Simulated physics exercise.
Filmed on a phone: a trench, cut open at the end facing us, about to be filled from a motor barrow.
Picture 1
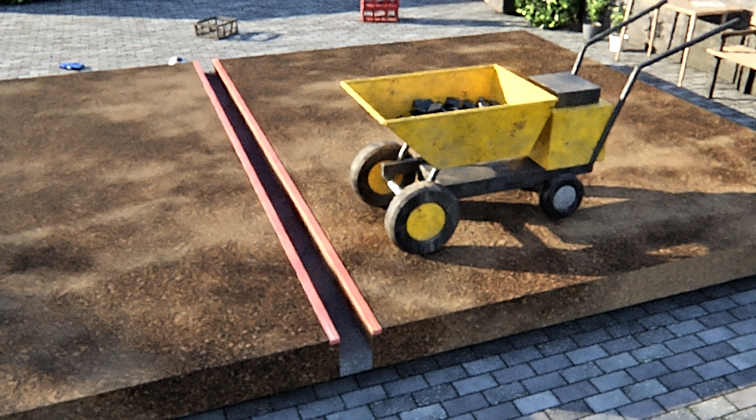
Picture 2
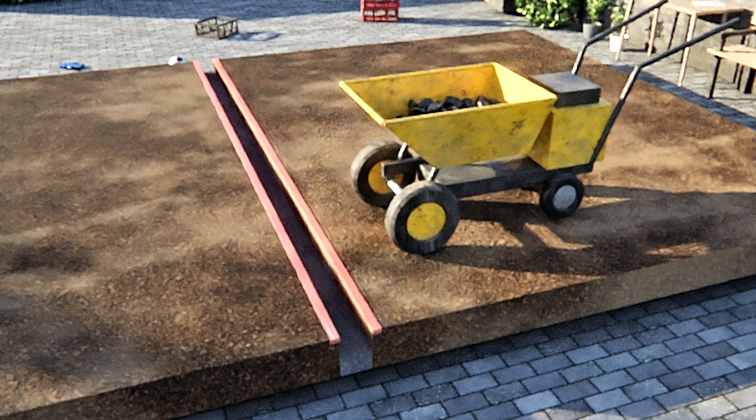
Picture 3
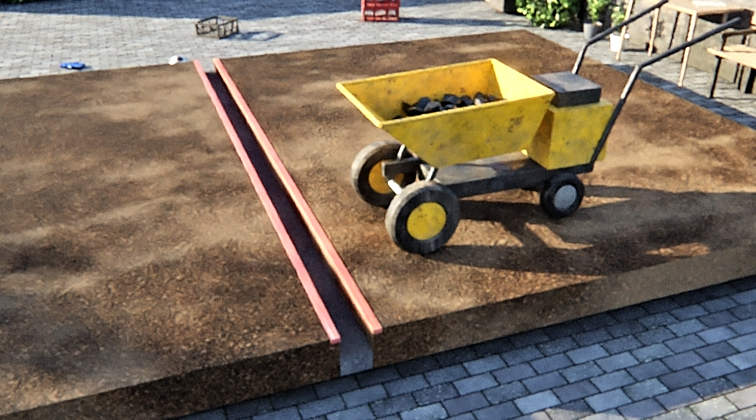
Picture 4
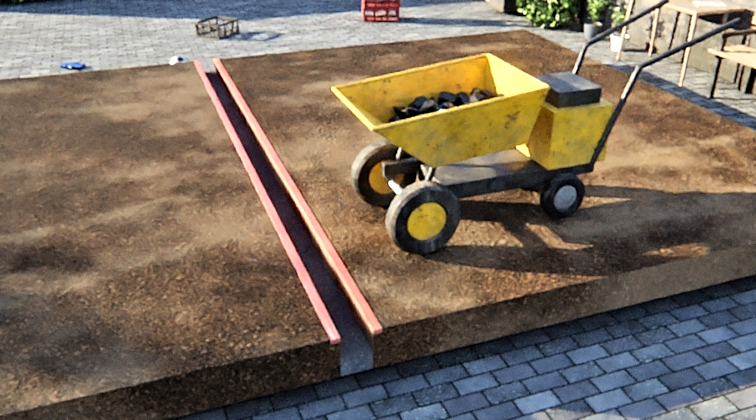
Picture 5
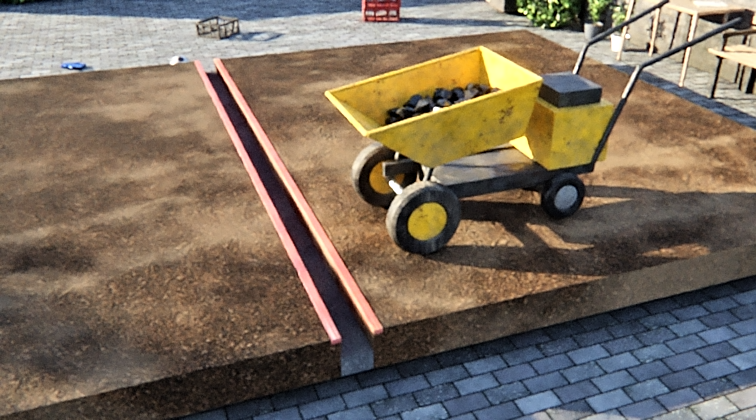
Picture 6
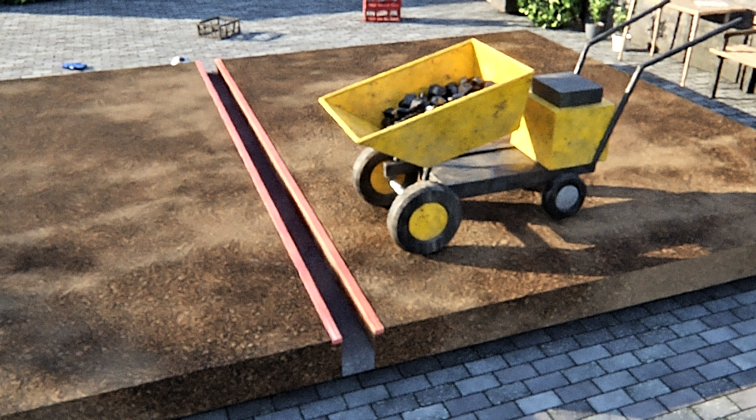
Yellow skip of a motor barrow tilting gradually forward to the left, carrying black lumps beside a narrow red-edged trench in brown soil.
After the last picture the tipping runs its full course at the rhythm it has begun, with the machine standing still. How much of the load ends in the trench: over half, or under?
Between the edges lies only the smaller part of the load.
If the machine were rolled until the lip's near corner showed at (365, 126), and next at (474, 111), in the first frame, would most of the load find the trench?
One: Not half. Two: Under half.
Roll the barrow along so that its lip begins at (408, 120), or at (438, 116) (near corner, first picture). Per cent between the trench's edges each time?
First some 40, then 50 per cent.
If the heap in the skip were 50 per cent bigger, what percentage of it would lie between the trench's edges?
Some 0 per cent.
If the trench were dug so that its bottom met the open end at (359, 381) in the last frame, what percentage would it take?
It comes to 0 per cent or so.
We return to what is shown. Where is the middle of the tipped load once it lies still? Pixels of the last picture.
Near (246, 247).
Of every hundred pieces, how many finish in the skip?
It comes to 20 per cent or so.
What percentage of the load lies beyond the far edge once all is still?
Some 75 per cent.
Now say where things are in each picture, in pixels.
The first frame shows lip of the skip at (385, 123), level; top of the load at (451, 119), lumps of coal; first edge of the trench at (354, 292); far edge at (315, 300), the trench under half as wide as the skip, and about as deep as wide.
The second frame shows lip of the skip at (384, 124), level; top of the load at (450, 119).
The third frame shows lip of the skip at (380, 126), tipped barely; top of the load at (473, 113).
The fourth frame shows lip of the skip at (374, 130), tipped a little; top of the load at (469, 110).
The fifth frame shows lip of the skip at (367, 135), tipped a little; top of the load at (481, 103).
The sixth frame shows lip of the skip at (359, 142), tipped clearly; top of the load at (475, 98); first edge of the trench at (357, 292); far edge at (318, 300).
Soon after the last picture, skip tipped steeply; all in the skip.
A little later, skip tipped right over; about half in the skip; about half beyond it.
Later still, skip tipped right over; about a quarter in the skip; a small part in or heaped over the trench; most beyond it.
At rest, skip tipped right over; about a quarter in the skip; a small part in or heaped over the trench; most beyond it.
